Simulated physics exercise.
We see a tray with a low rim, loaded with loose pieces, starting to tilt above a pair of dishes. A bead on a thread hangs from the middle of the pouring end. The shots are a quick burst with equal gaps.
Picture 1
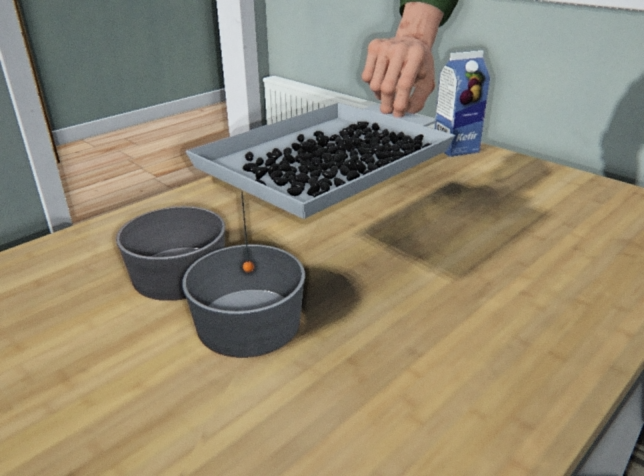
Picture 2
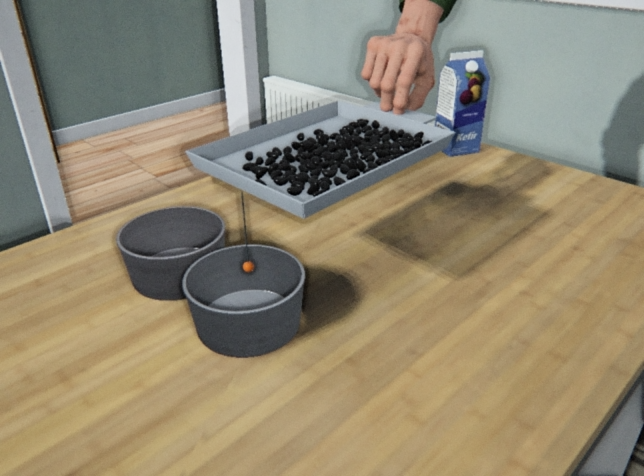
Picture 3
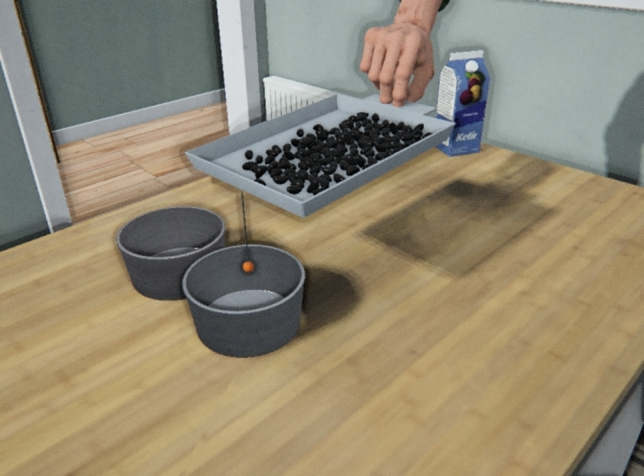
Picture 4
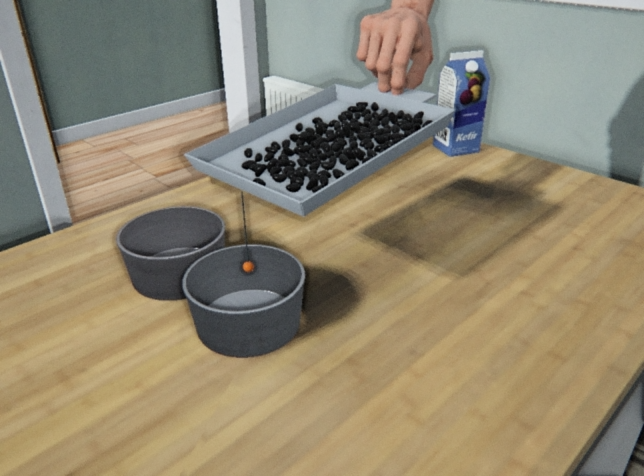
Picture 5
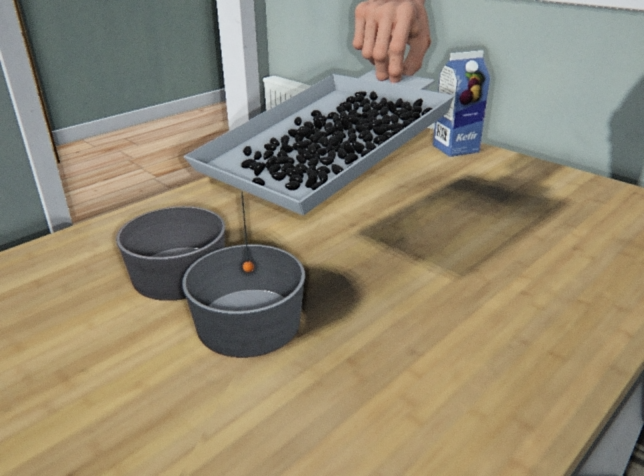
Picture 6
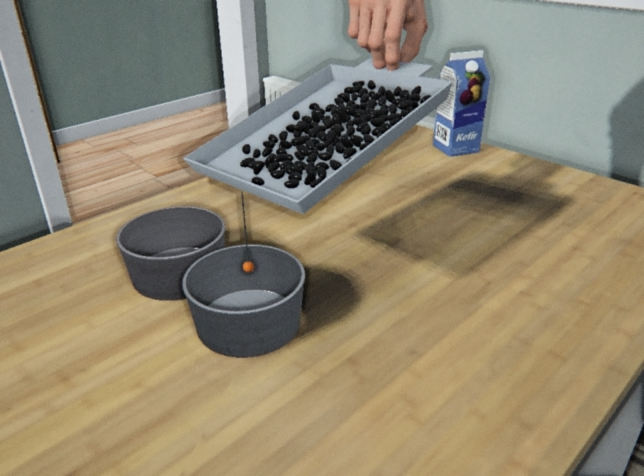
A shallow grey tray of black beans, with a hand at its far end, starts nearly level above two dark round dishes on a wooden table. The hand shifts slightly left and the tray gradually tilts toward its left corner, while the orange bead hangs still on its thread.
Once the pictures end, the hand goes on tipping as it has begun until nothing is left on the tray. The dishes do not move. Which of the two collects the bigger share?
More goes to the right-hand dish.
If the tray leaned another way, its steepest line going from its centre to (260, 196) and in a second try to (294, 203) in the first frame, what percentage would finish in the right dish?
Roughly 20 per cent, and 10 per cent.
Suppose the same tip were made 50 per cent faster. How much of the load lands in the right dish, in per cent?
About 40 per cent.
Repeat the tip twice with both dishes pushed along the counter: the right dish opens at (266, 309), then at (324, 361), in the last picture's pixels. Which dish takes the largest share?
In turn: The left one; the dish on the left.
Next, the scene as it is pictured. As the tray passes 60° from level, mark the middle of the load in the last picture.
Near (255, 133).
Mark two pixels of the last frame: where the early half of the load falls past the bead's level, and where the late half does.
The first part at (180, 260); the rest at (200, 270).
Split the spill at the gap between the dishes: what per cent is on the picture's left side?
Some 80 per cent.
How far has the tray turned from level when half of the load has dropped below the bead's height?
At about 105°.
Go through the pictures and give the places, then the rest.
Corners of the pouring end at (194, 151) and (303, 200), level; middle of the load at (341, 155), black beans; left dish at (129, 268); right dish at (198, 321); bead on its thread at (249, 267), in the first picture.
Corners of the pouring end at (193, 151) and (303, 199), level; middle of the load at (341, 153), in the second picture.
Corners of the pouring end at (193, 152) and (302, 199), tipped barely, lowest at the left corner; middle of the load at (340, 149), in the third picture.
Corners of the pouring end at (192, 153) and (301, 198), tipped a little, lowest at the left corner; middle of the load at (339, 142), in the fourth picture.
Corners of the pouring end at (191, 155) and (299, 197), tipped a little, lowest at the left corner; middle of the load at (338, 135), in the fifth picture.
Corners of the pouring end at (191, 157) and (298, 197), tipped clearly, lowest at the left corner; middle of the load at (337, 129); left dish at (129, 268); right dish at (198, 321), in the sixth picture.
Soon after the last picture, tray tipped steeply; all on the tray.
A little later, tray tipped right over; about two thirds on the tray; a stray few in the left dish; a stray few outside both; about a quarter in the air.
Later still, tray tipped past a quarter turn; about a third in the right dish; a small part in the left dish; about two thirds outside both.
At rest, tray tipped past a quarter turn; about a third in the right dish; a small part in the left dish; about two thirds outside both.
